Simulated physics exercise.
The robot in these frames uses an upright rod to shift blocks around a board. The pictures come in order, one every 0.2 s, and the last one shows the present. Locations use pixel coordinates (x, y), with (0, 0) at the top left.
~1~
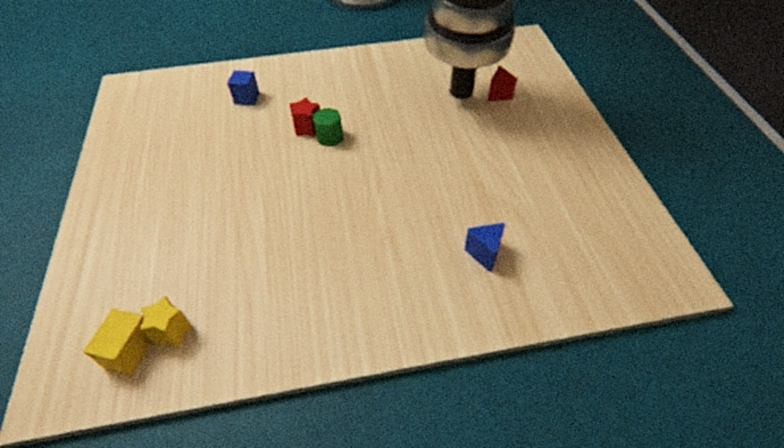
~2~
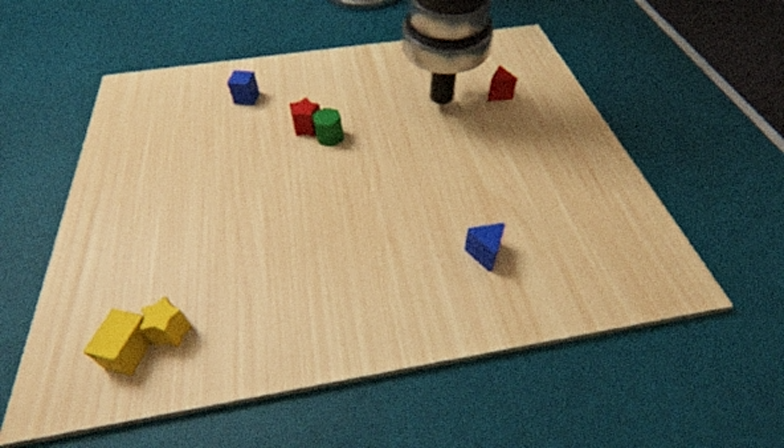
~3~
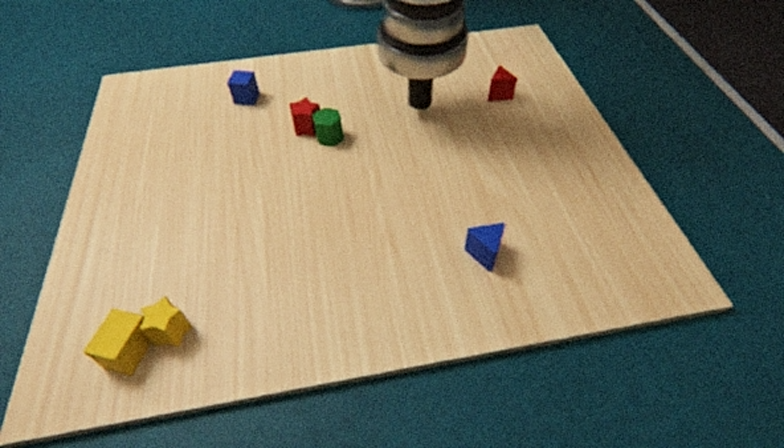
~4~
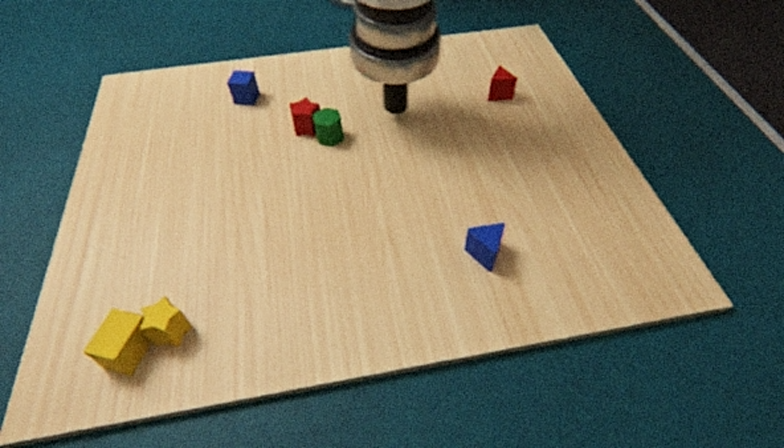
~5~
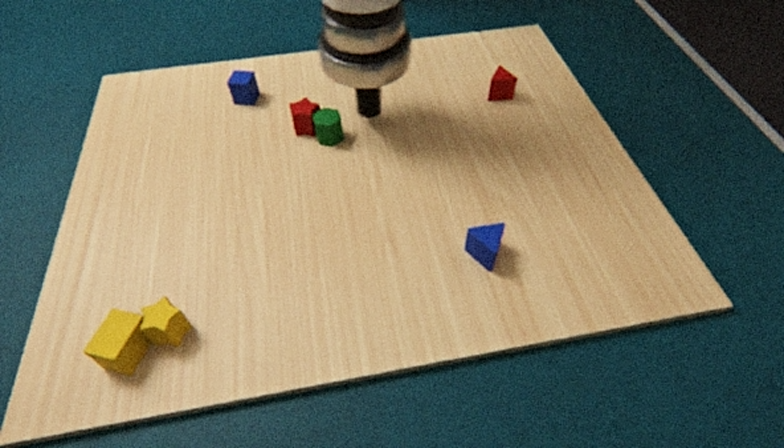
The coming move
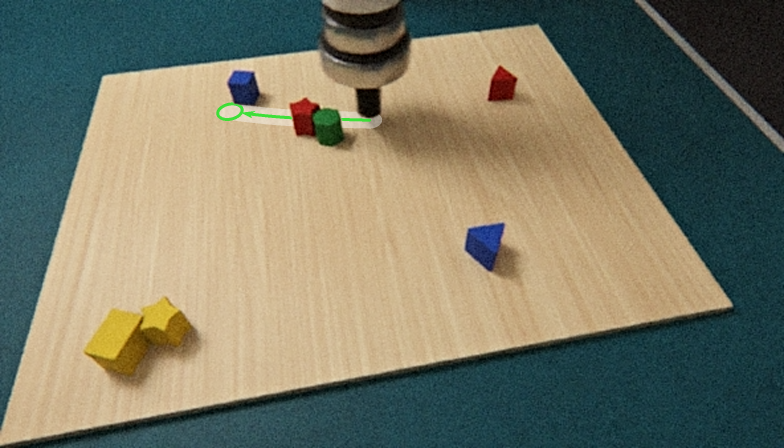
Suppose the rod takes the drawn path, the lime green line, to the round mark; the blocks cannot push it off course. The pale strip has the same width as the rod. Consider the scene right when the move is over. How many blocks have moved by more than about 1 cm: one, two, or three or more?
I predict one.
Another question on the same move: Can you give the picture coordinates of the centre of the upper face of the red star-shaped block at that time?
Near (285, 112).
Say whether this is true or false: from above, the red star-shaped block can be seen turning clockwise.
That is false.
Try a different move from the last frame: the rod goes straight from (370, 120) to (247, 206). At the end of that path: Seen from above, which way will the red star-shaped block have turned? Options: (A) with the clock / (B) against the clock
I choose A.
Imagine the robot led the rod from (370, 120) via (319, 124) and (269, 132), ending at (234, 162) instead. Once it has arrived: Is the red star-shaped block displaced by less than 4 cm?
In short: No.
Drawn move, from (370, 120) through (298, 118) to (230, 112).
The first path, step by step. One third of the way, rod at (319, 109); red star-shaped block at (299, 108).
Two thirds of the way, rod at (272, 107); red star-shaped block at (285, 112), turned 45° anticlockwise.
At the end, rod at (227, 102); blue square piece still; red star-shaped block at (285, 112), turned 45° anticlockwise.
